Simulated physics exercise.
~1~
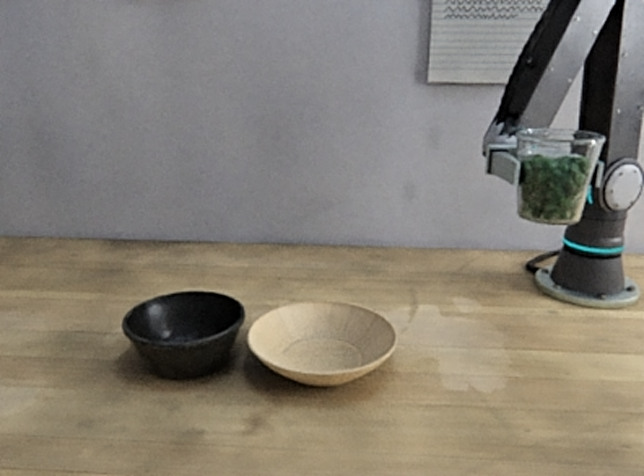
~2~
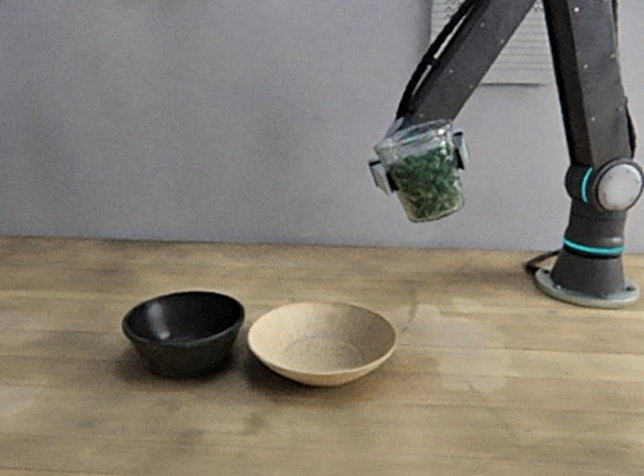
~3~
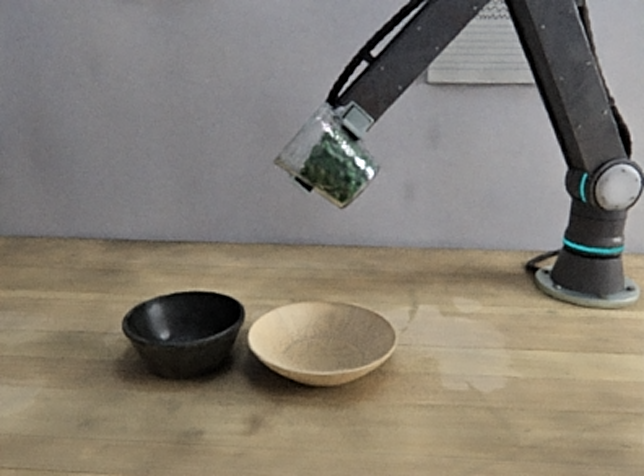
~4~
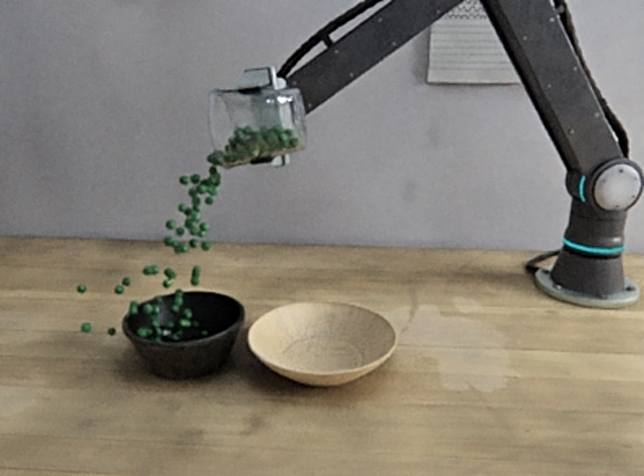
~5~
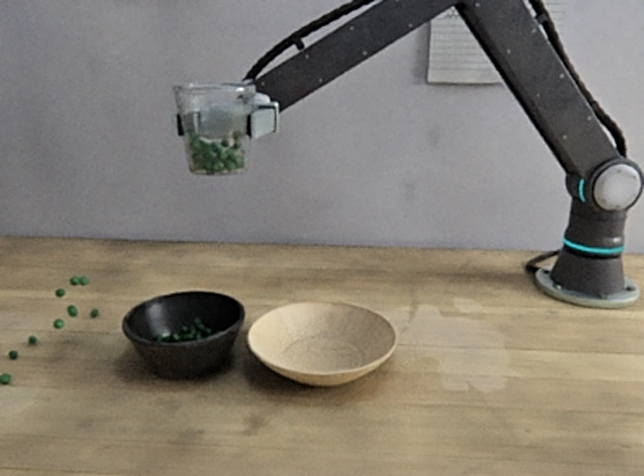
At the start, a robot arm on the right holds a clear tumbler of small green beads upright above a wooden table, where a black bowl and a wider pale bowl sit side by side. The arm reaches left, tilting the tumbler as it passes above the pale bowl. Near the black bowl, the tumbler tips onto its side and beads stream down, many entering the black bowl while some scatter to its left. The arm then turns the tumbler upright, still partly filled. Beads rest in the black bowl, several lie to the left, and the pale bowl stays empty.
